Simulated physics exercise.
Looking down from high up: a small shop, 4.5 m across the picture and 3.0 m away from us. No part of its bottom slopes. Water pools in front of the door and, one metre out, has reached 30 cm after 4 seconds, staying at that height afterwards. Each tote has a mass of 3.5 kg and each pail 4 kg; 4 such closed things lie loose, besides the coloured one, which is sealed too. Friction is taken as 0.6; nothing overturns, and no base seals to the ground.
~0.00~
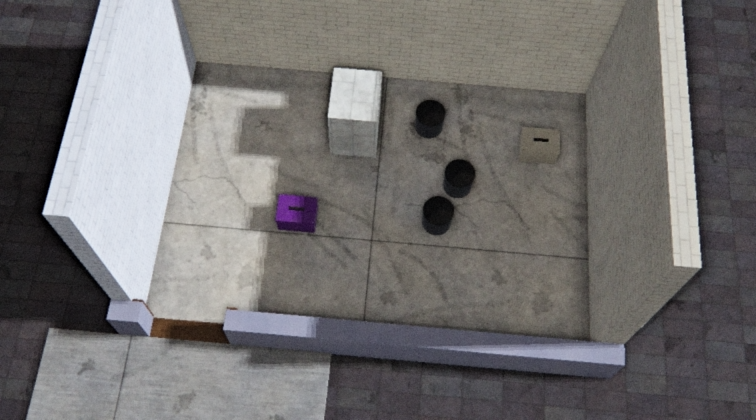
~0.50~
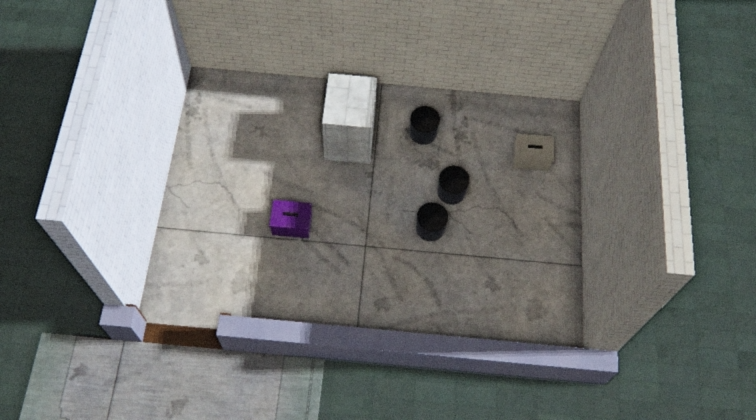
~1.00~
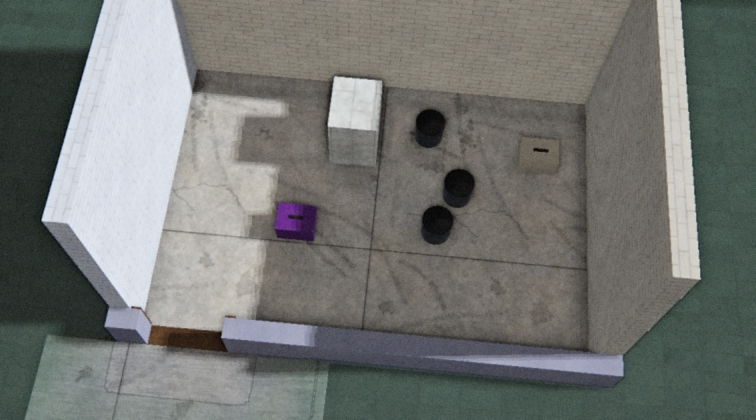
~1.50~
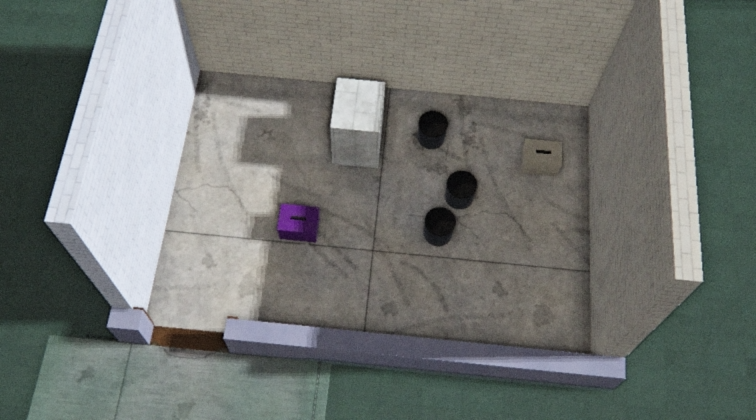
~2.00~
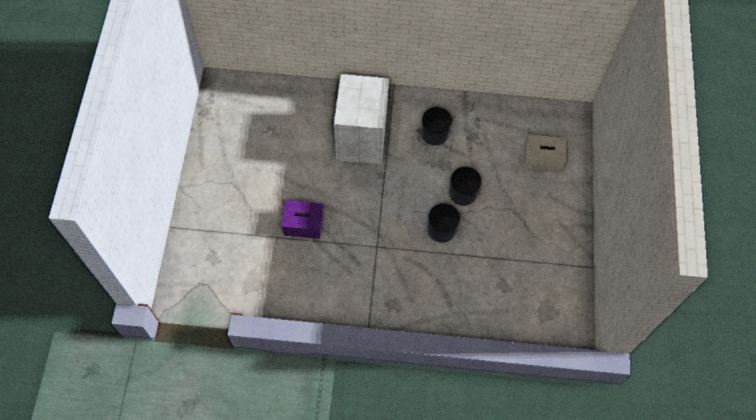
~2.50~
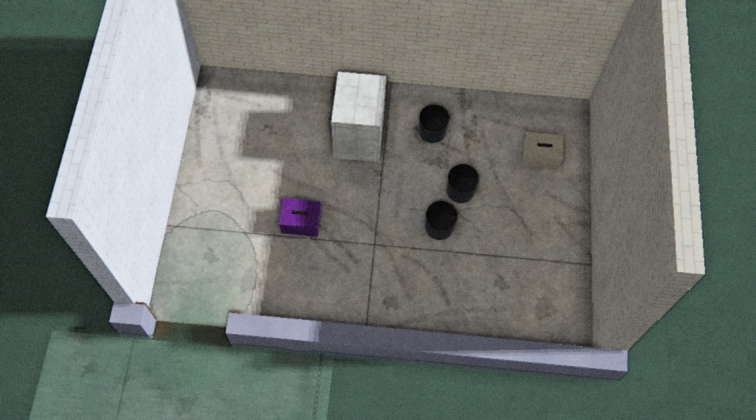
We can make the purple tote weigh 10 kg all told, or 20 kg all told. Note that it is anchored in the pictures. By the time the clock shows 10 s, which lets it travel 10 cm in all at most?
It seems only the weightier option will anchor it.
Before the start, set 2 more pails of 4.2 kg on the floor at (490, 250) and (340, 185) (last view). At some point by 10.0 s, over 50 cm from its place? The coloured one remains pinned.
Below, beyond.
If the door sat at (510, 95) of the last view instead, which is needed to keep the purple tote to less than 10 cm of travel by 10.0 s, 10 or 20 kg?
Then only the higher weight holds it.
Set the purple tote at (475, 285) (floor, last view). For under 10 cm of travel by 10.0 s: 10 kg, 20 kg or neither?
Here the lighter suffices.
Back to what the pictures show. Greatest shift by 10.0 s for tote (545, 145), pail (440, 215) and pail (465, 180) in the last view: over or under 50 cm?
In that order: Beyond, below, below.
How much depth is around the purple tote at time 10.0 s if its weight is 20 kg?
Something like 9 centimetres.
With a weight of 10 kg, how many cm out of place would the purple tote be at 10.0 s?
Shift: Roughly 140 cm.
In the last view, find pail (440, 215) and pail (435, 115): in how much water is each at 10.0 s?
5 and 10 cm.
After 3.5 s the purple tote would be 0 cm from its start with 10 kg and 0 cm from its start with 20 kg; 3 cm of water round it then.
After 4.5 s the purple tote would be 0 cm from its start with 10 kg and 0 cm from its start with 20 kg; 4 cm of water round it then.
After 7.0 s the purple tote would be 57 cm from its start with 10 kg and 0 cm from its start with 20 kg; 6 cm of water round it then.
After 10.0 s the purple tote would be 134 cm from its start with 10 kg and 0 cm from its start with 20 kg; 9 cm of water round it then.
